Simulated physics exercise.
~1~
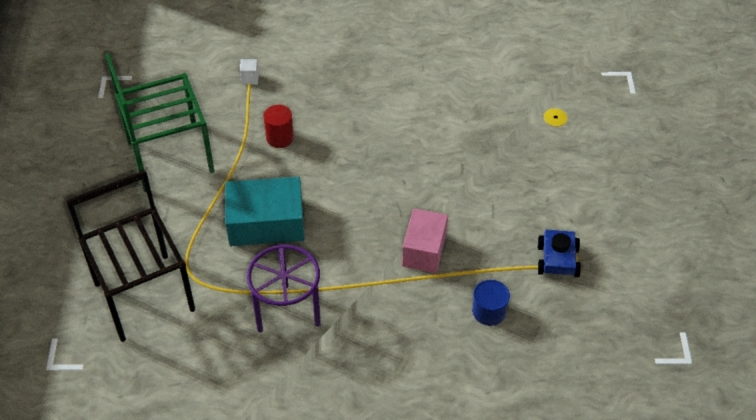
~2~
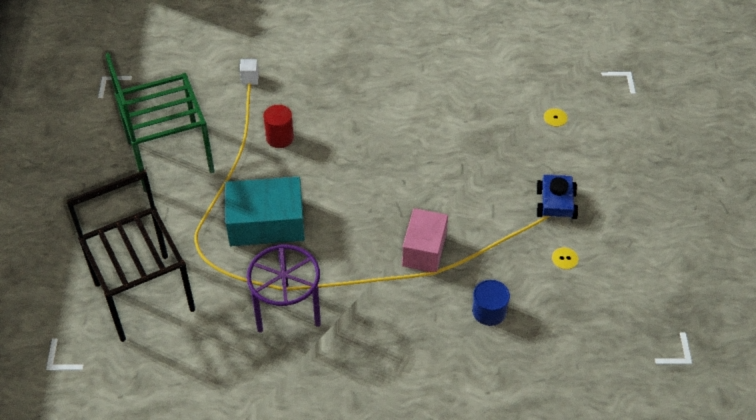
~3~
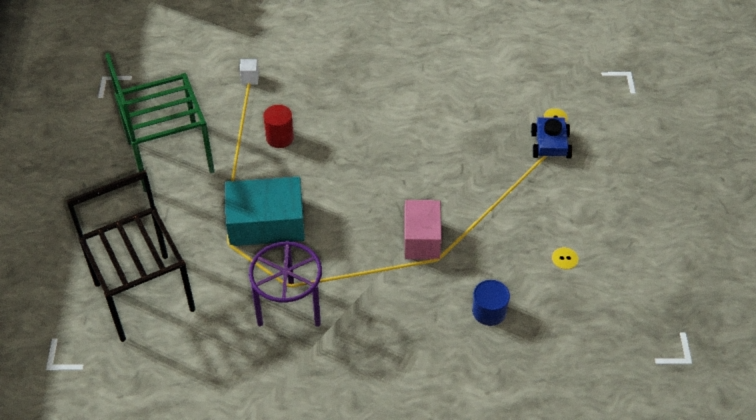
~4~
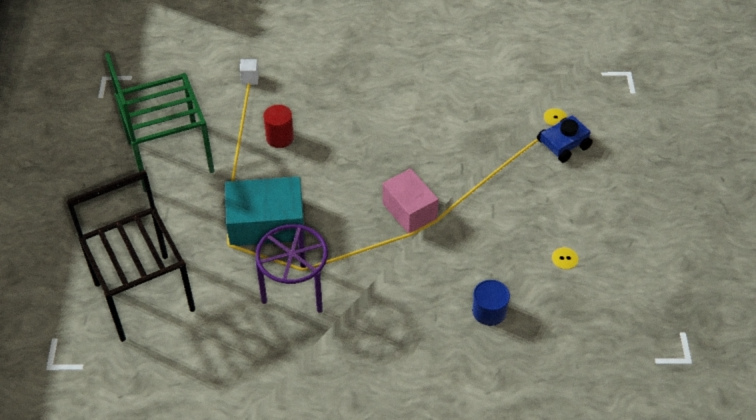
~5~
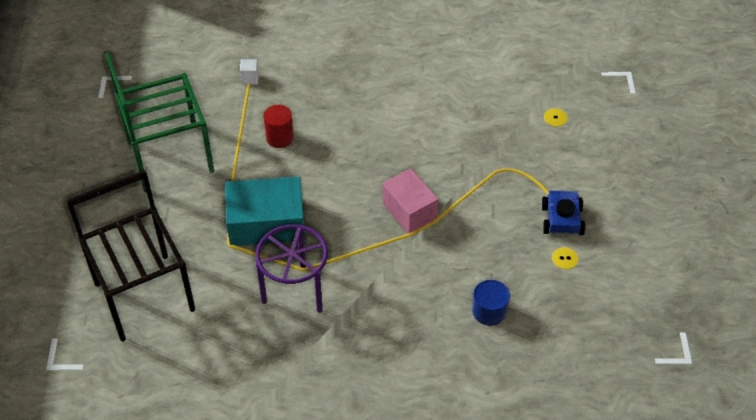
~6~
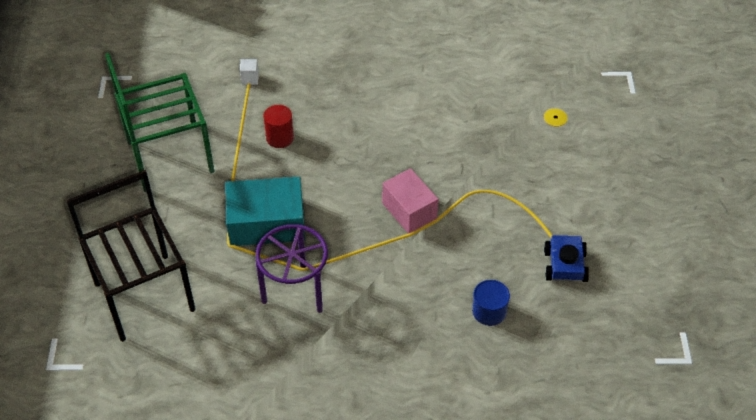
Blue cart towing a yellow lead up past a yellow mark, dragging the pink crate and purple stool, then returning down with slack.
